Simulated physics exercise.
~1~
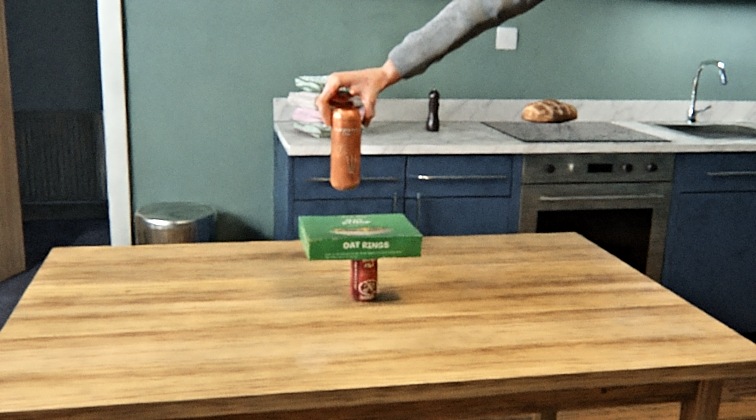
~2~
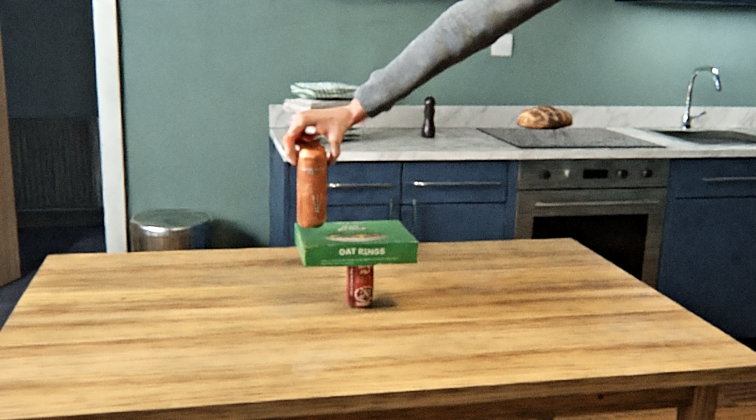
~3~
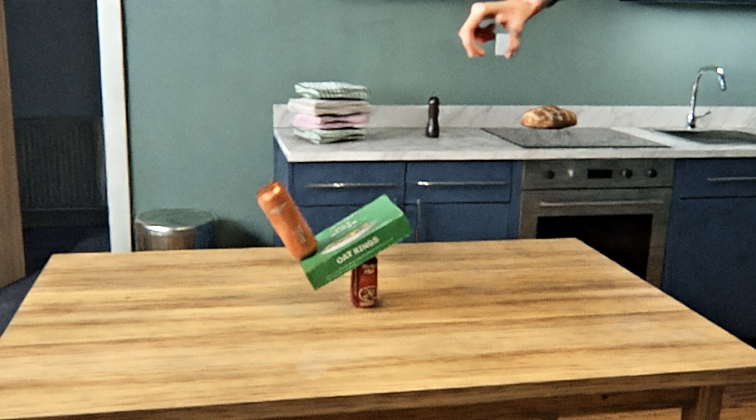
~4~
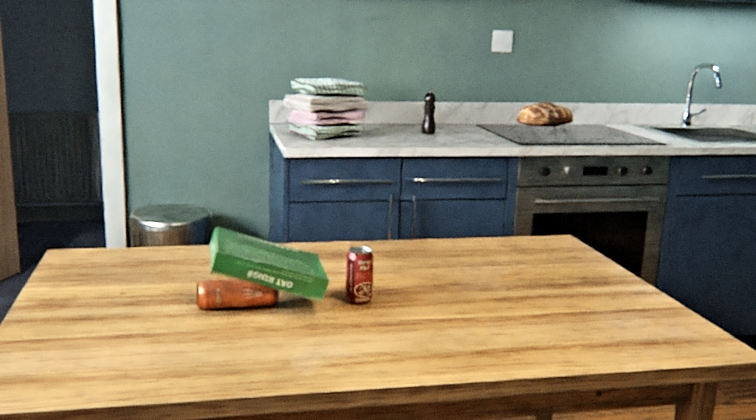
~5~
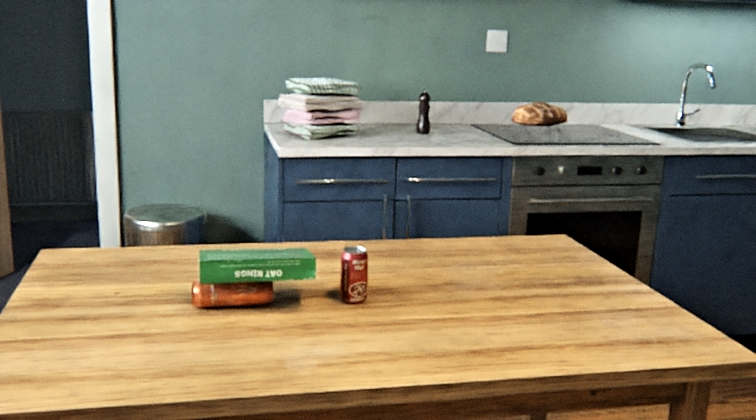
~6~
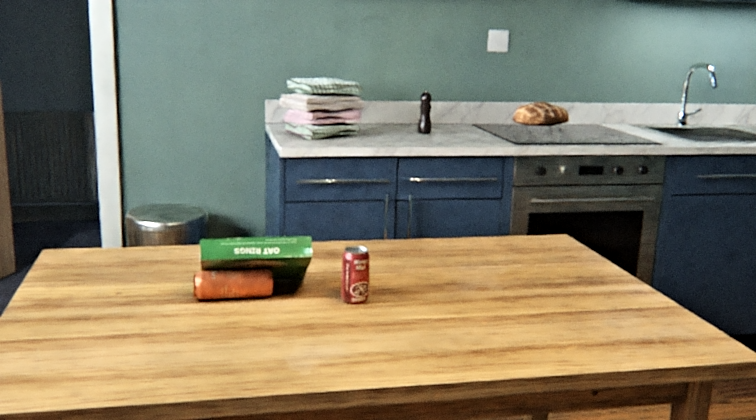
A green box labelled Oat Rings balances flat on a small red can in the middle of a wooden table, seen from the front in a kitchen with blue cupboards, by a gently swaying camera. A hand reaching in from the upper right lowers an upright orange can onto the box's left end. The hand lets go and draws back, and the box tips down to the left with the orange can leaning on it. Both drop to the table left of the red can, the box turning over. The orange can ends on its side with the upturned box resting against it, while the red can still stands.
